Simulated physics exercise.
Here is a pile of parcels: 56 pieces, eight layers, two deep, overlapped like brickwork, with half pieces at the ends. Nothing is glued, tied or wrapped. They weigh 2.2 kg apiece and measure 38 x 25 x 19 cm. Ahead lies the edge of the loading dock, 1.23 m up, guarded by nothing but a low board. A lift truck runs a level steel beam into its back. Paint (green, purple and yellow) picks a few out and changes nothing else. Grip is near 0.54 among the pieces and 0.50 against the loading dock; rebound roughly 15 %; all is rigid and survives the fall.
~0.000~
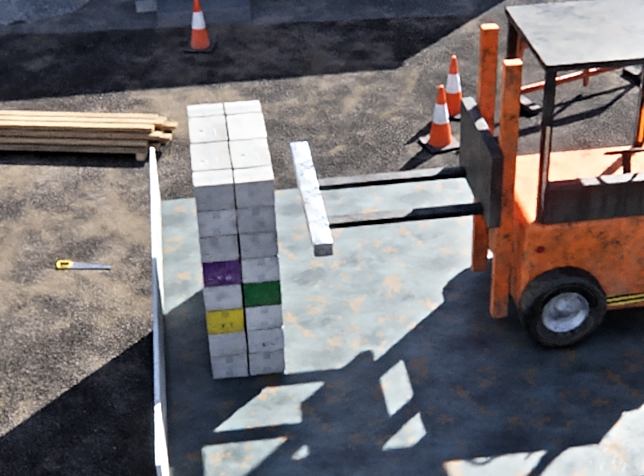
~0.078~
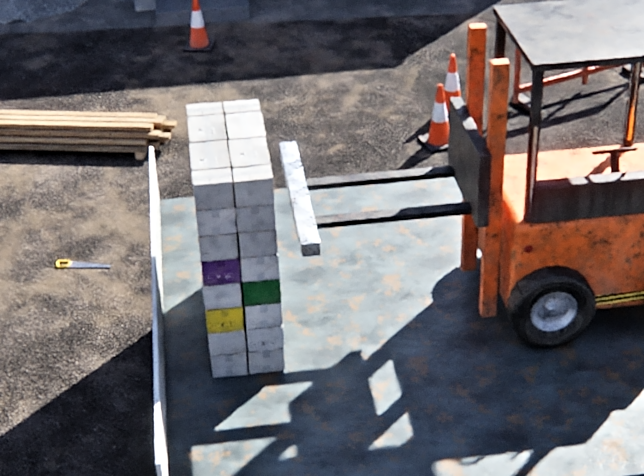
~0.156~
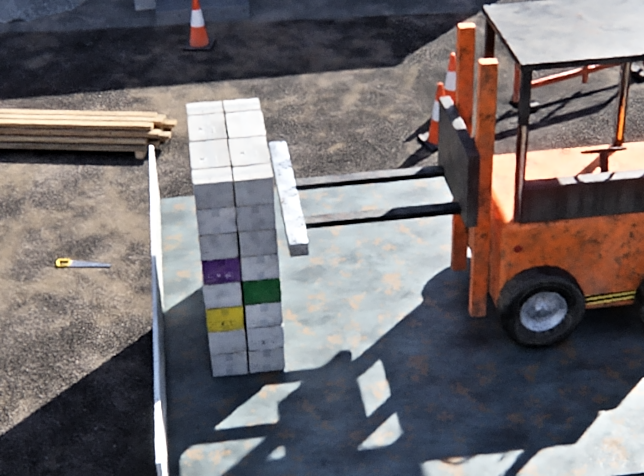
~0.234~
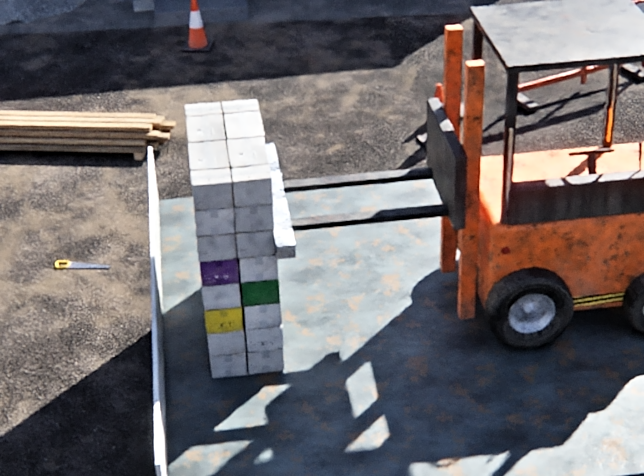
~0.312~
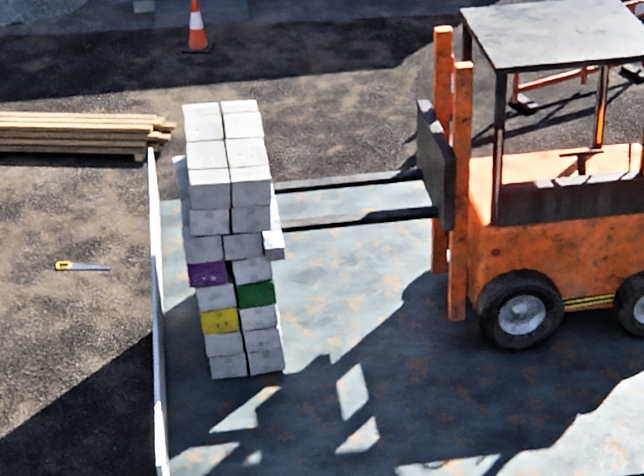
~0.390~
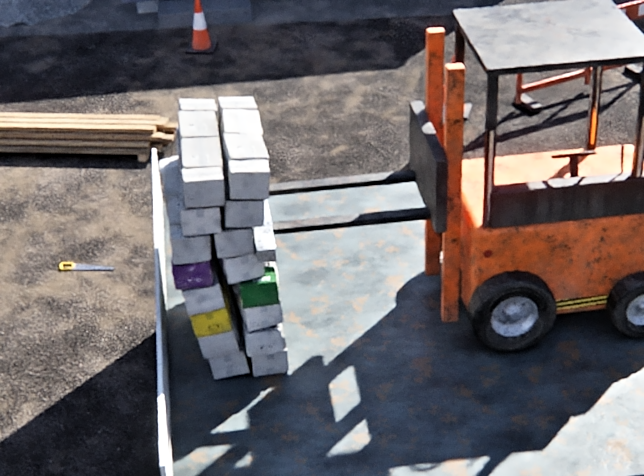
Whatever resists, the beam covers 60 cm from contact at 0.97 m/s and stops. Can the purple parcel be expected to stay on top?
It drops off.
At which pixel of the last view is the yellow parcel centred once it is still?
Around (184, 313).
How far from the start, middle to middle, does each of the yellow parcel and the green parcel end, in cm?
Yellow 30, green 30.
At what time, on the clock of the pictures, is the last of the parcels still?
Around 3.0 s.
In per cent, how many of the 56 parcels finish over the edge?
Roughly 40 per cent of them.
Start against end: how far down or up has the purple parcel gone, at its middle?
It ends some 195 cm lower.
Around 0.56 s, none of the 56 parcels over the edge, 54 disturbed; purple parcel tipped 26°, 59 mm lower; yellow parcel tipped 26°.
Around 0.98 s, 3 of the 56 parcels over the edge; purple parcel on its side; yellow parcel tipped 29°.
Around 1.72 s, 21 of the 56 parcels over the edge; purple parcel on its side; yellow parcel tipped 29°.
Finally (3.3 s), 21 of the 56 parcels over the edge; purple parcel on its side; yellow parcel tipped 29°; green parcel tipped 27°. Seen by the last camera, middles, yellow parcel near (184, 313).
